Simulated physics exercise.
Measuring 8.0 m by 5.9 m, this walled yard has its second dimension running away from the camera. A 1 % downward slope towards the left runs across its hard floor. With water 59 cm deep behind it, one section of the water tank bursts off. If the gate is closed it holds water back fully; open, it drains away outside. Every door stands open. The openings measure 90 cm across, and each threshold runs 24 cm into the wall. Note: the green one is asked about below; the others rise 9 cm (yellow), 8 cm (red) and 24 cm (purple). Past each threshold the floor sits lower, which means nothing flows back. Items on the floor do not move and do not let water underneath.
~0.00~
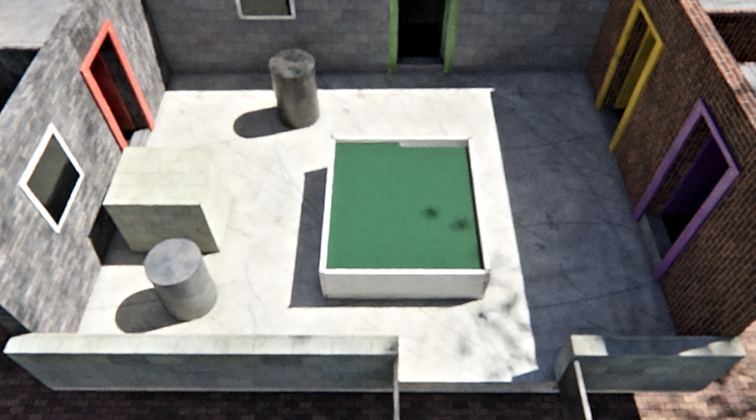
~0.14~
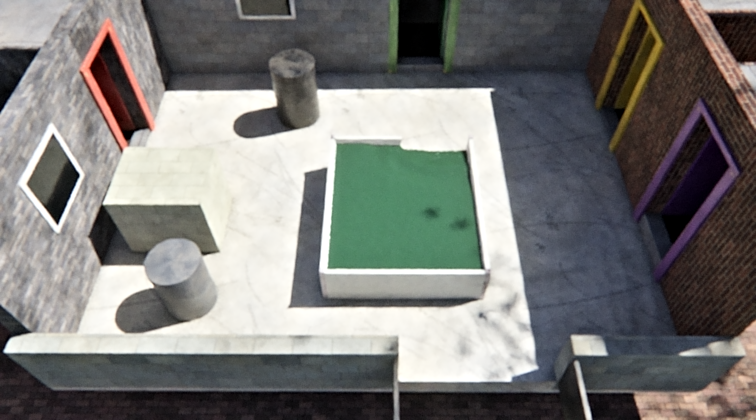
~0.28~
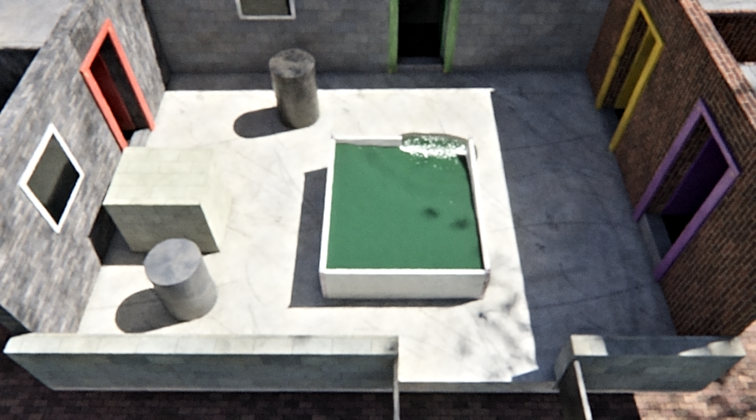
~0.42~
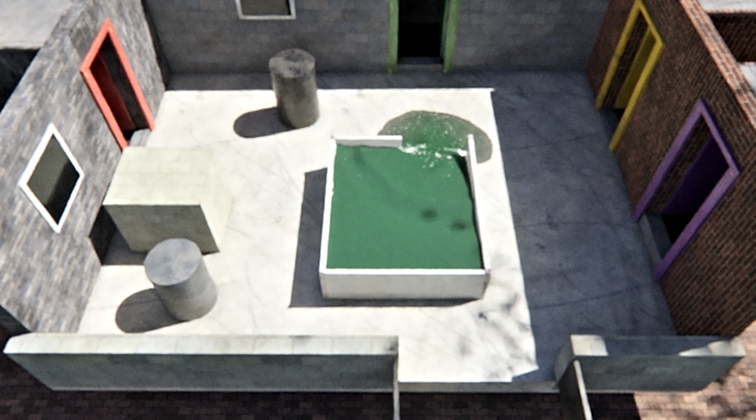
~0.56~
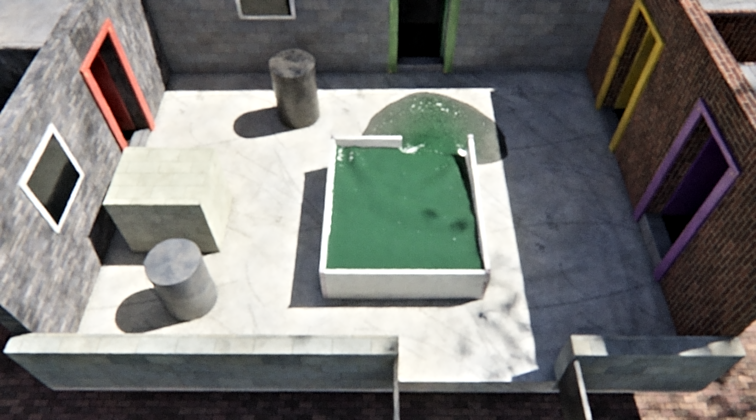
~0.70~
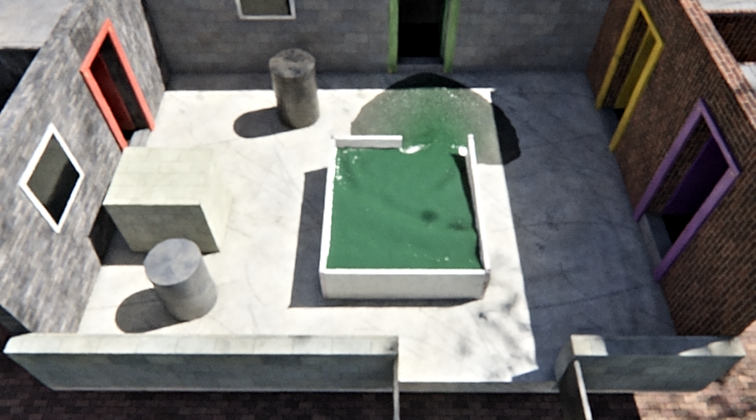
In a walled yard with open coloured doors, a white-rimmed tank of green water sits still among a pale block and two grey cylinders. A section of its far side gives way, and water foams through the gap, then fans out across the floor behind it in a widening, rounded dark patch.
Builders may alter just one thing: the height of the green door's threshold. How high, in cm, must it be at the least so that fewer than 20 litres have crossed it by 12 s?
At least roughly 25 cm high.
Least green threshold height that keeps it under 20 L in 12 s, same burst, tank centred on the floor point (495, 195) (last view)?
I'd put it at close to 10.0 cm.
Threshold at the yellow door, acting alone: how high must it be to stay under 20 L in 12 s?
At yellow, roughly 8.0 cm.
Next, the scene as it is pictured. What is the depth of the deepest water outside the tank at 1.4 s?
34 cm.
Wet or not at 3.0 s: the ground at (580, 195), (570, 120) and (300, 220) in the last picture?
Status: Clear / submerged / clear.
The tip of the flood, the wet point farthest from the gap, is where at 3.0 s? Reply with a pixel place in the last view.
Lab note: Front tip approx. at (171, 78).
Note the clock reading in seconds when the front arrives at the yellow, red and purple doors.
Arrives: Yellow 2.6 s / red 4.0 s / purple 3.8 s.
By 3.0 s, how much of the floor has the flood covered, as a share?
Around 30 per cent of the floor.
After 1.4 s water covers 20 % of the floor, deepest (34 cm) near (439, 158); 22 cm at the green door, 17 litres in over its 16 cm threshold.
After 3.0 s water covers 30 % of the floor, deepest (28 cm) near (574, 75); 25 cm at the green door, 106 litres in over its 16 cm threshold.
After 12.0 s water covers 95 % of the floor, deepest (11 cm) near (167, 90); 8 cm at the green door, 141 litres in over its 16 cm threshold.
At the green door as built, the water arrived by 0.8 s and peaked near 30 cm at 2.0 s.
Run again over the same 12 s with other heights there, 47 litres in over 21.5 cm, 3 litres over 28.5 cm. The limit of 20 litres is kept from about 25 cm up.
